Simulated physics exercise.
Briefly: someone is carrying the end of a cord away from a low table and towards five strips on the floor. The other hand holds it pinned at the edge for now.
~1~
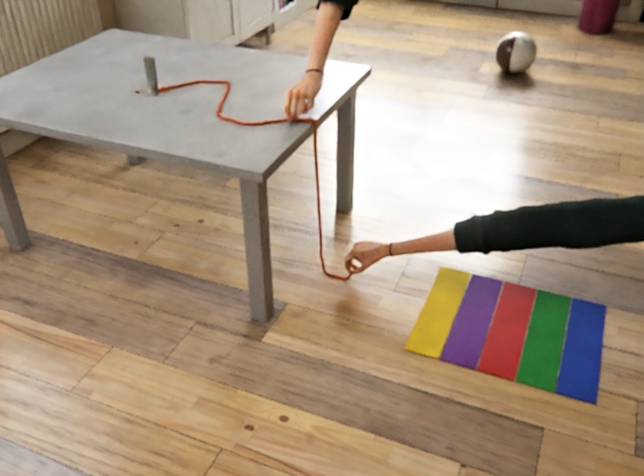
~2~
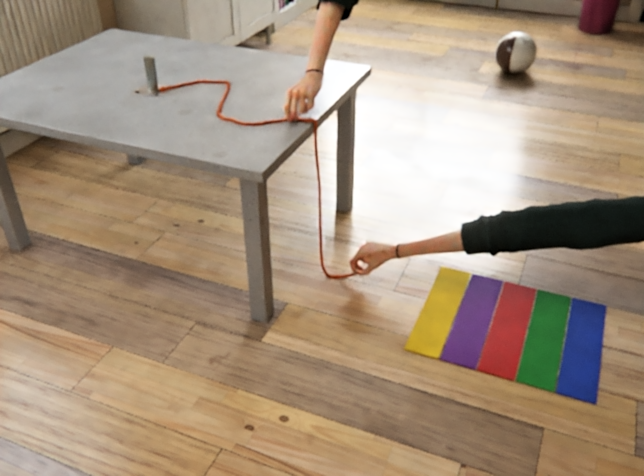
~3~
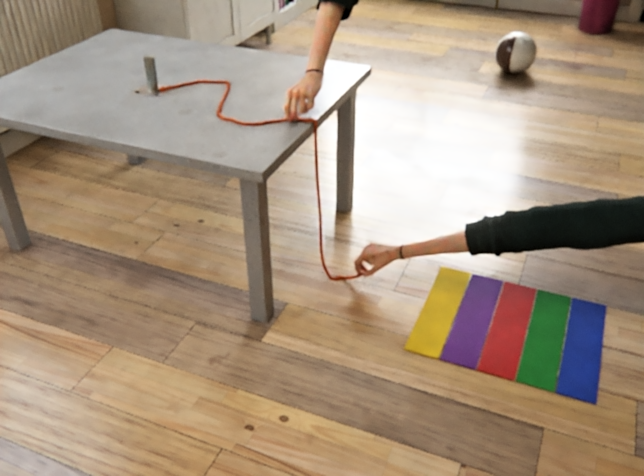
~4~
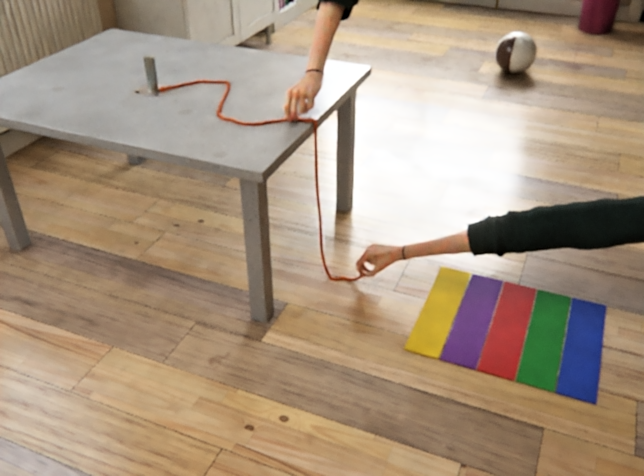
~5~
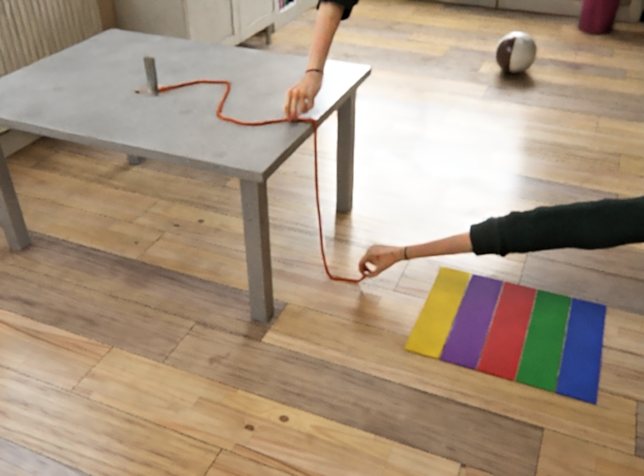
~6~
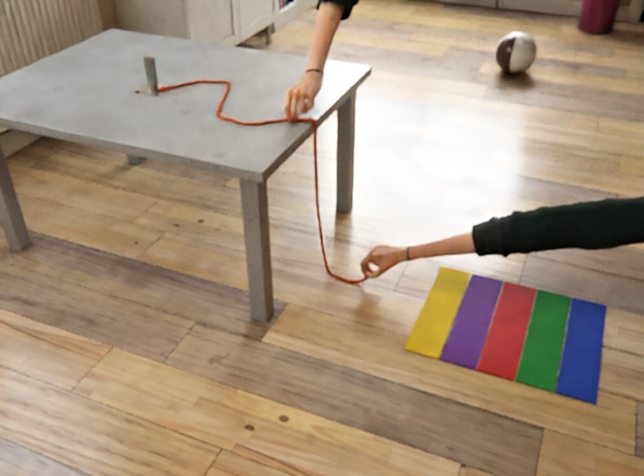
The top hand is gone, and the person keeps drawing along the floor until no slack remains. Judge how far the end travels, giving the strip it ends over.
It ends over the blue strip.
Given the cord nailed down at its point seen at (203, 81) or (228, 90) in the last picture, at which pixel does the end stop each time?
Roughly (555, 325) and (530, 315).
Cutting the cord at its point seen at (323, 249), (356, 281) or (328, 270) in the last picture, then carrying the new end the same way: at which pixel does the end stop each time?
Try by try, the places come out as (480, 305), (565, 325) and (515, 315).
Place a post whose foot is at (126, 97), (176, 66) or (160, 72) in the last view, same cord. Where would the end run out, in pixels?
About (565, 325), (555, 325) and (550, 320).
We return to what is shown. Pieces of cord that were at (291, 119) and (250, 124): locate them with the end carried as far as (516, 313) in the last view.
The first lands at (334, 195), while the second lands at (324, 154).
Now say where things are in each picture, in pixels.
In the first picture, end (352, 271); yellow (428, 337); purple (464, 347); red (500, 357); green (539, 368); blue (579, 379).
In the second picture, end (359, 273); cord through (193, 83) (226, 94) (235, 121) (309, 121) (320, 193) (321, 254).
In the third picture, end (362, 274).
In the fourth picture, end (365, 274); cord through (193, 83) (226, 94) (235, 121) (309, 121) (317, 192) (322, 254).
In the fifth picture, end (367, 275).
In the sixth picture, end (369, 275); cord through (193, 83) (226, 94) (235, 121) (309, 121) (317, 192) (324, 254).
Soon after, end near (516, 313); over red.
After that, end near (562, 324); over green.
At the stop, end near (589, 331); over blue. It gets as far as the blue strip.
